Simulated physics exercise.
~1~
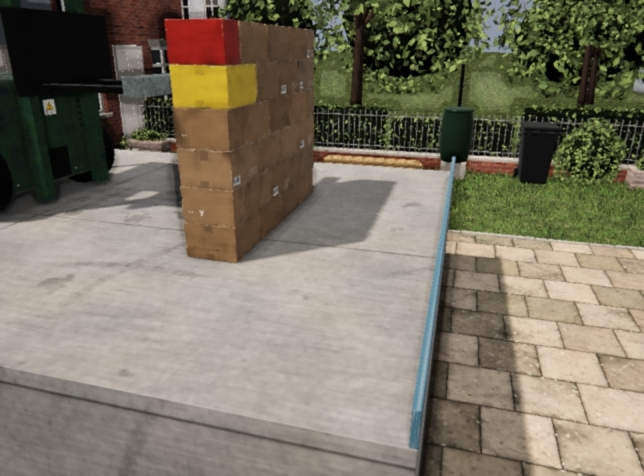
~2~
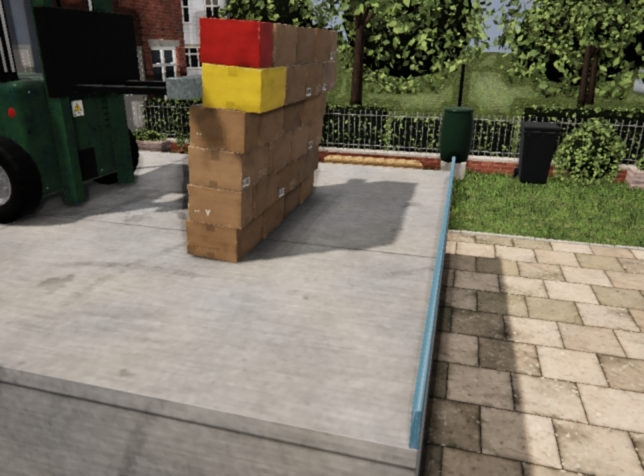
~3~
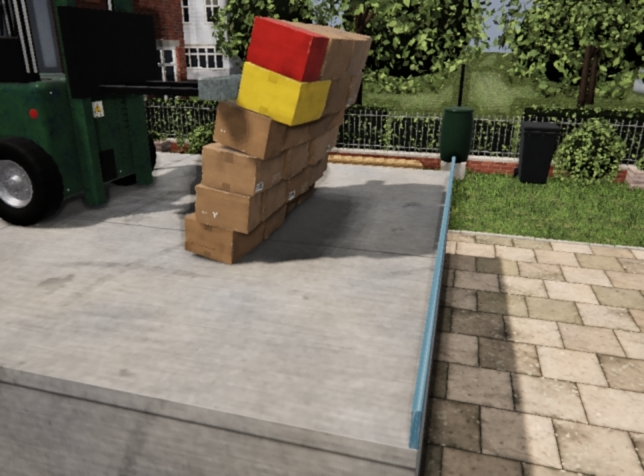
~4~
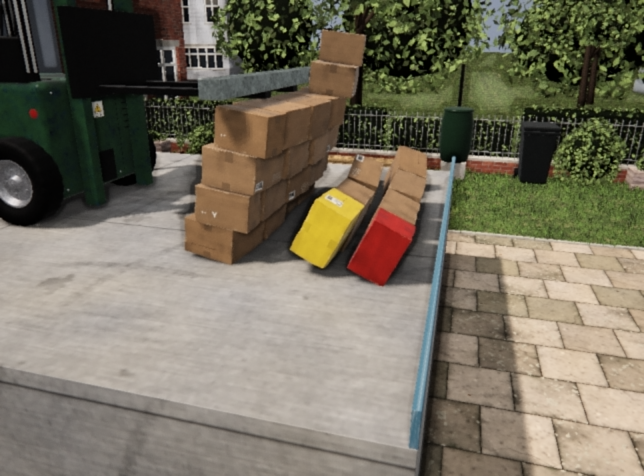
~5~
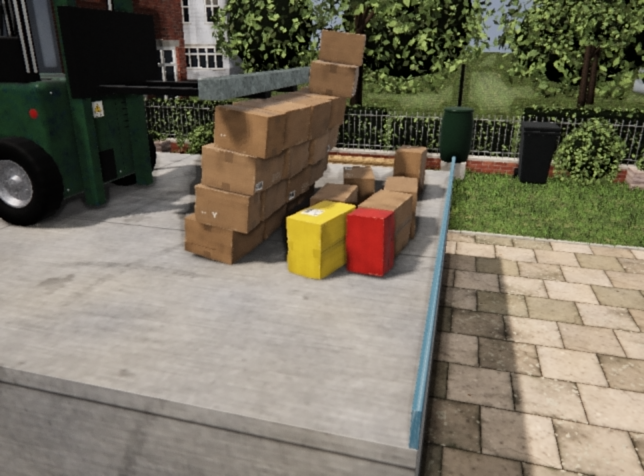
On a raised concrete platform beside a paved path and grass, seen from slightly above, a tall block of brown cartons stands with a red carton above a yellow one at its near top corner. A green forklift on the left pushes a grey beam rightward into the upper part of the stack. The upper cartons slide and tilt right while the lower rows skew into steps. The forklift stops, and the red and yellow cartons tumble down with several brown ones. They settle on their sides short of the low blue edge board, beside the leaning remainder of the stack.
